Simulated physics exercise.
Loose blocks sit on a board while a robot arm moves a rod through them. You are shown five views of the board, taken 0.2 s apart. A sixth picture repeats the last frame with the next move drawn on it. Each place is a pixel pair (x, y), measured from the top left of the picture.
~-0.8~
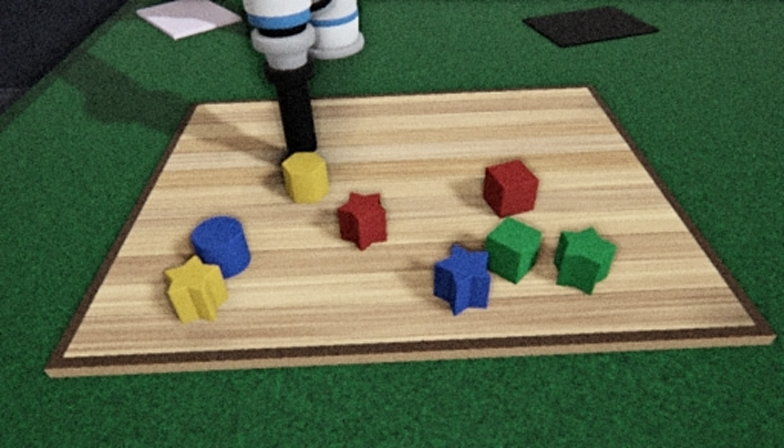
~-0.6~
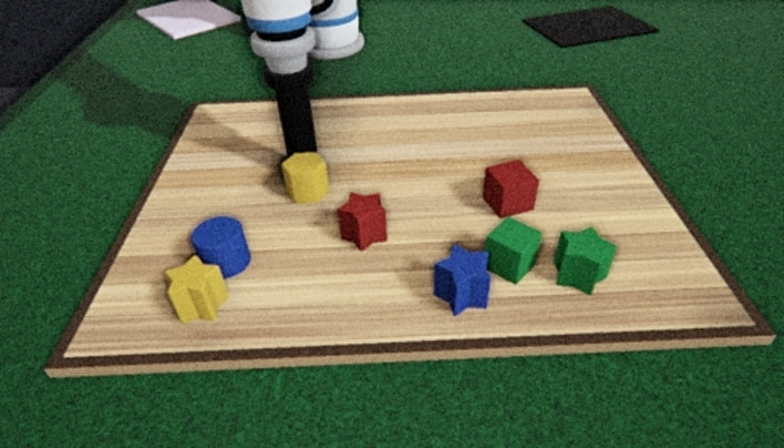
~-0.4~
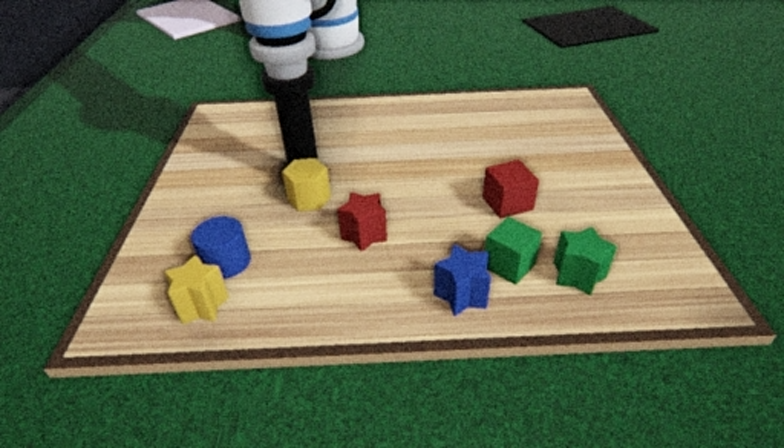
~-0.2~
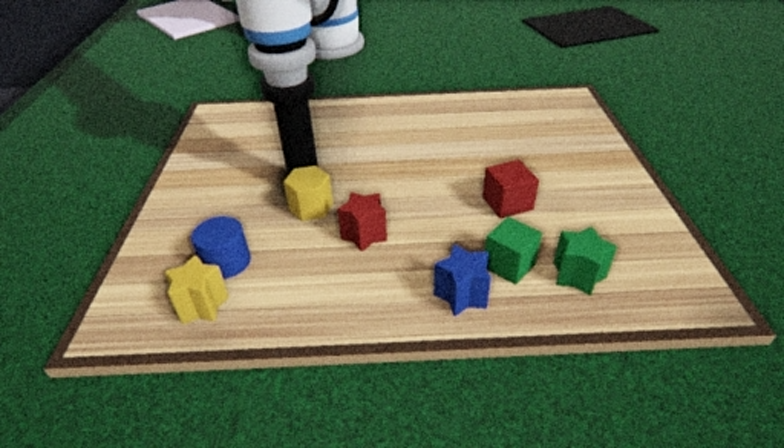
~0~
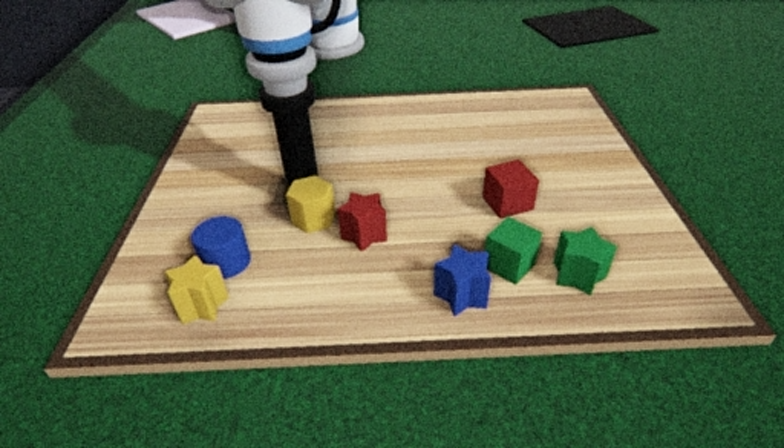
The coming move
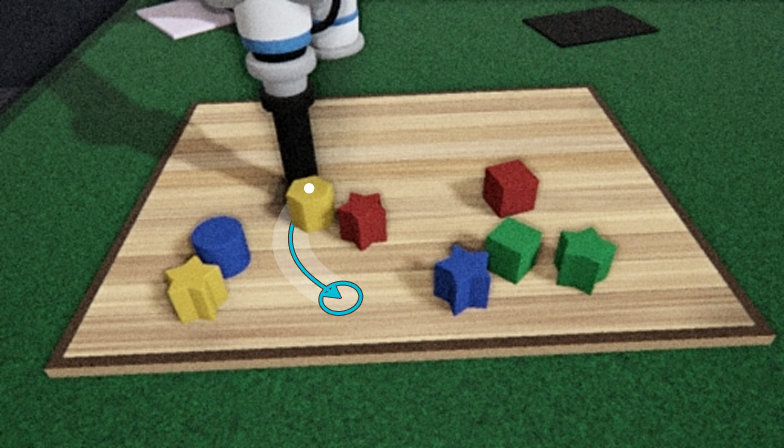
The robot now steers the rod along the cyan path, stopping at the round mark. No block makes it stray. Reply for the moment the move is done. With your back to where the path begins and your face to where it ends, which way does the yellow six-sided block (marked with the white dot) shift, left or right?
It goes left.
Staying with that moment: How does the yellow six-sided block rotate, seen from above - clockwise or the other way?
From the top: Counterclockwise.
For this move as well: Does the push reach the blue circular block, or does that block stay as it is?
At the end of the path, it will still be in place.
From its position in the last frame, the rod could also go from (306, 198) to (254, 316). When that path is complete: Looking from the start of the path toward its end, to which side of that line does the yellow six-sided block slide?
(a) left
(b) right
Letter a.
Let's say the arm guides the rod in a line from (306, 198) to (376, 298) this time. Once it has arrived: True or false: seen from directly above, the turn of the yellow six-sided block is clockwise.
The claim holds.
Drawn move, from (306, 198) through (291, 231) and (302, 268) to (341, 298); the dot is on the yellow six-sided block.
What follows on the original path. One third of the way, rod at (287, 213); yellow six-sided block at (315, 214), turned 45° anticlockwise.
Two thirds of the way, rod at (298, 249); yellow six-sided block at (339, 229), turned 95° anticlockwise.
At the end, rod at (338, 278); blue circular block still; yellow six-sided block at (350, 232), turned 115° anticlockwise.
